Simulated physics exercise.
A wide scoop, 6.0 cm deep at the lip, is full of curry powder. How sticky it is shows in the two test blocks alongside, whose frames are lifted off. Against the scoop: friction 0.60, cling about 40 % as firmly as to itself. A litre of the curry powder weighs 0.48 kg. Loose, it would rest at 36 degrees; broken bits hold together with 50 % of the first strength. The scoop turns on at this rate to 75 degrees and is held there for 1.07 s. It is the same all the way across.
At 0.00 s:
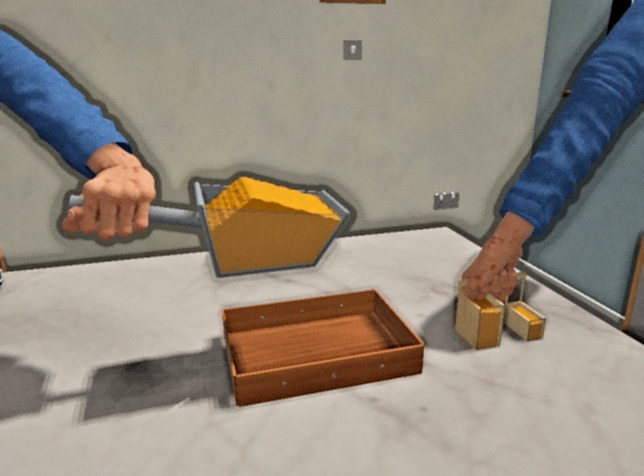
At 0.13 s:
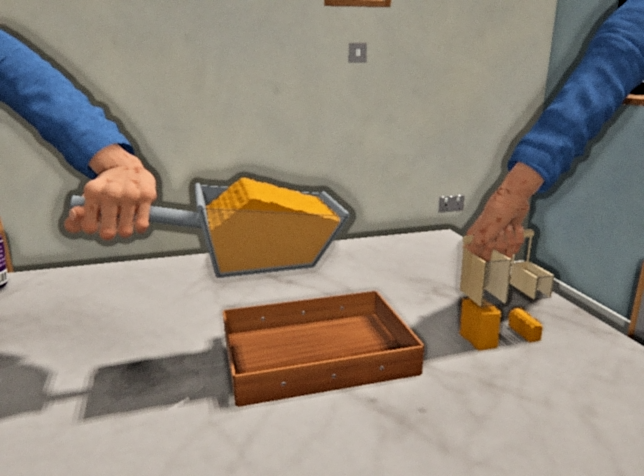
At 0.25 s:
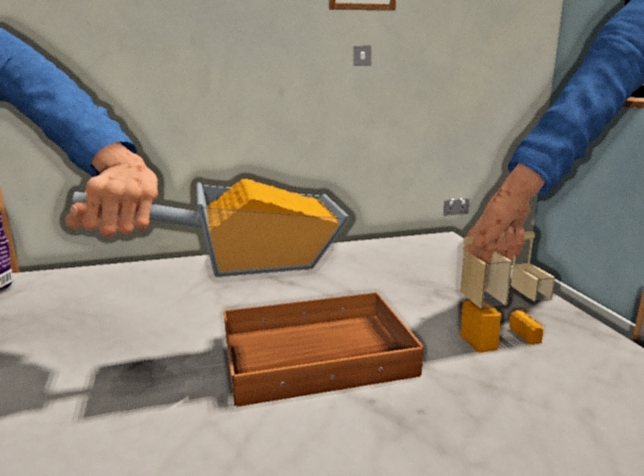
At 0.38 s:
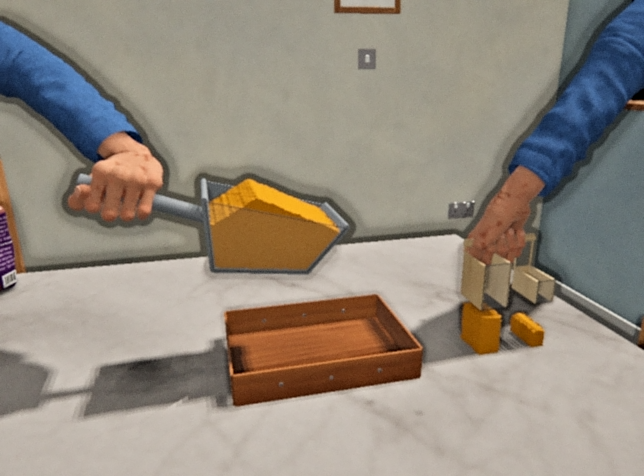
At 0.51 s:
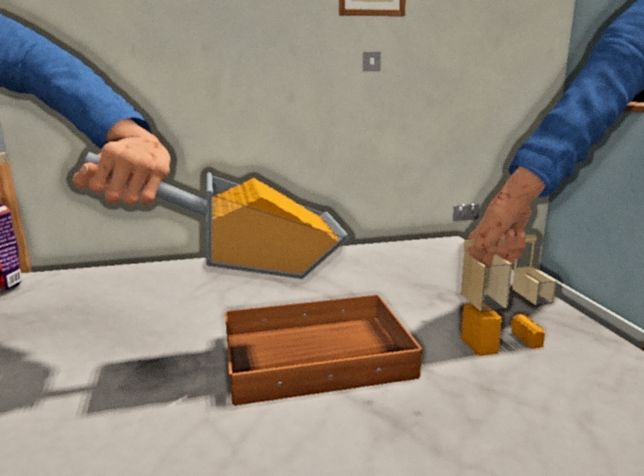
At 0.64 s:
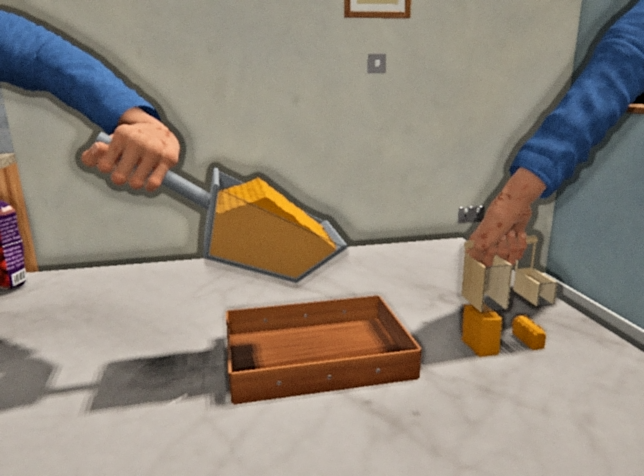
A person lifts two molds off yellow blocks, then tilts a scoop of orange-yellow powder rightward.
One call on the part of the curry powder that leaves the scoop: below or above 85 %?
The part of the curry powder that leaves the scoop is below 85 %.
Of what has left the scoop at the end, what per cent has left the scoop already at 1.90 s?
About 70 %.
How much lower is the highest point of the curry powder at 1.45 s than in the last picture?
Roughly 0.0 cm.
After 1.01 s, the scoop is at 42 degrees and 0 % has left it.
After 1.45 s, the scoop is at 66 degrees and 0 % has left it.
After 1.90 s, the scoop is at 75 degrees and 53 % has left it.
After 2.34 s, the scoop is at 75 degrees and 63 % has left it.
After 2.79 s, at the end, the scoop is at 75 degrees and 75 % has left it.
